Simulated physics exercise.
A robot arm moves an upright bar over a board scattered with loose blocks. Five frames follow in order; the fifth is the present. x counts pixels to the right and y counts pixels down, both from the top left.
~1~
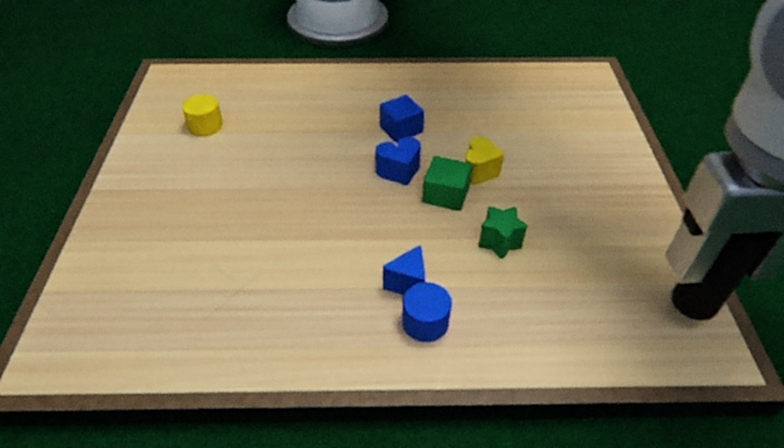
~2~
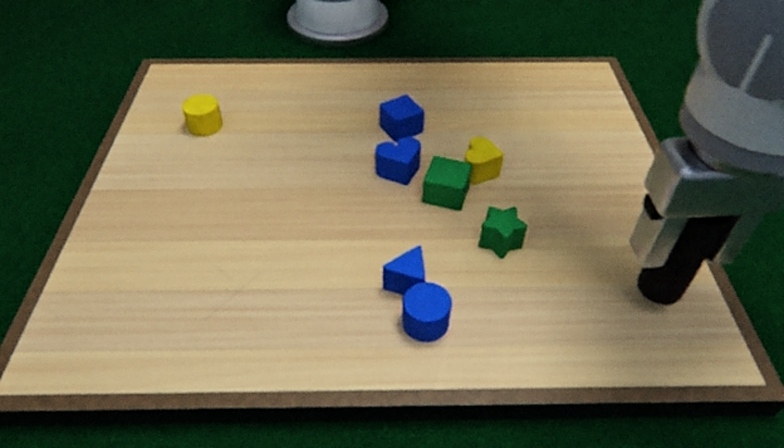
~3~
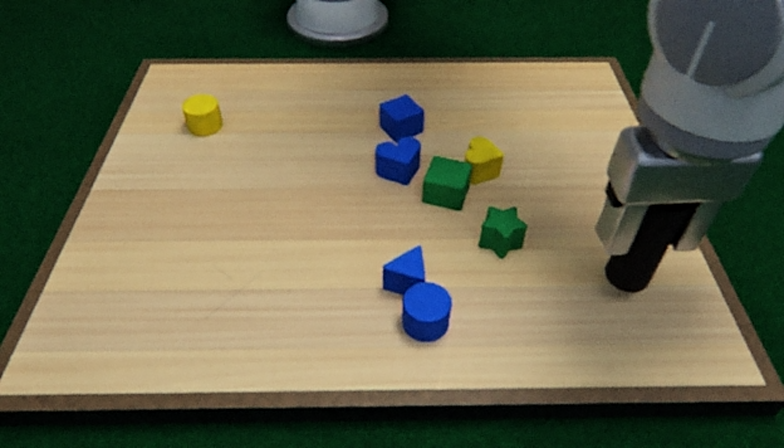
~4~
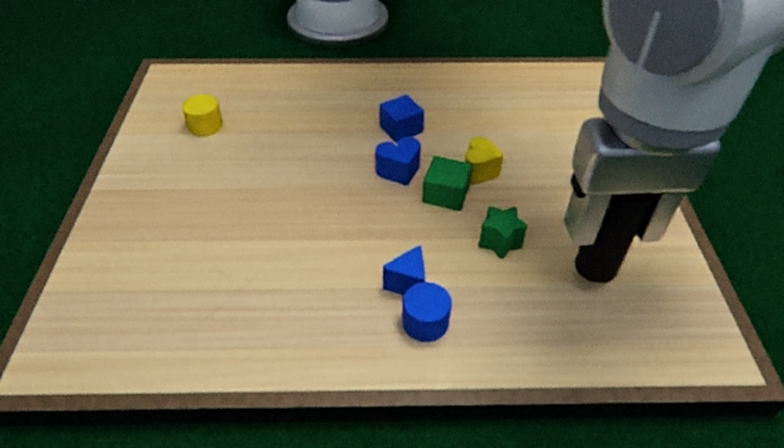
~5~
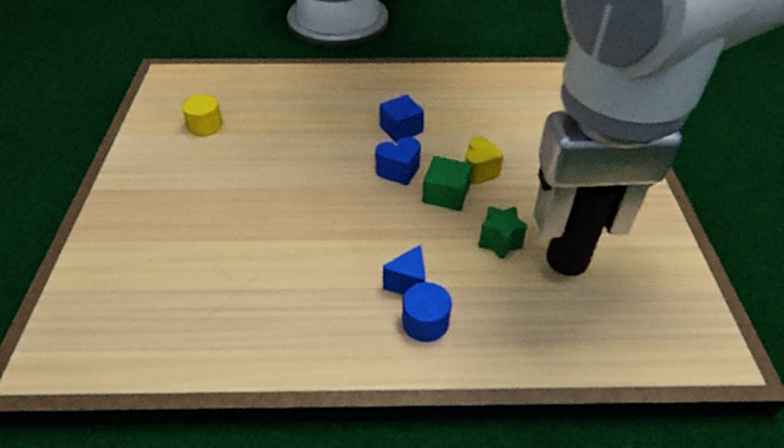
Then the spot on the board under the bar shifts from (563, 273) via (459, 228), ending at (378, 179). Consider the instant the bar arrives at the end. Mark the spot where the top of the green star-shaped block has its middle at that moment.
Put as a pixel place, it's (358, 141).
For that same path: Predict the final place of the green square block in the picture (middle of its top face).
The green square block ends near (419, 138).
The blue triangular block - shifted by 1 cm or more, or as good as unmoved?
By the end it is where it was.
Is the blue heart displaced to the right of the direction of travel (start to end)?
I expect so.
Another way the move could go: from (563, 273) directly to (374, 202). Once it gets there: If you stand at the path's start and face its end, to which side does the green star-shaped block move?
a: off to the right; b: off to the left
I choose a.
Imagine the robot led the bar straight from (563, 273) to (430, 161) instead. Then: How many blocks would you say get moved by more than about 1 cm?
3 or more blocks.
The first path, step by step. One third of the way, bar (494, 231); green star-shaped block (470, 201).
Two thirds of the way, bar (431, 200); blue heart (383, 134); green square block (423, 145), turned 60° clockwise; green star-shaped block (409, 171).
At the end, bar (378, 167); blue heart (368, 118), turned 35° clockwise; blue triangular block unmoved; green square block (419, 138), turned 95° clockwise; yellow heart unmoved; green star-shaped block (358, 141).
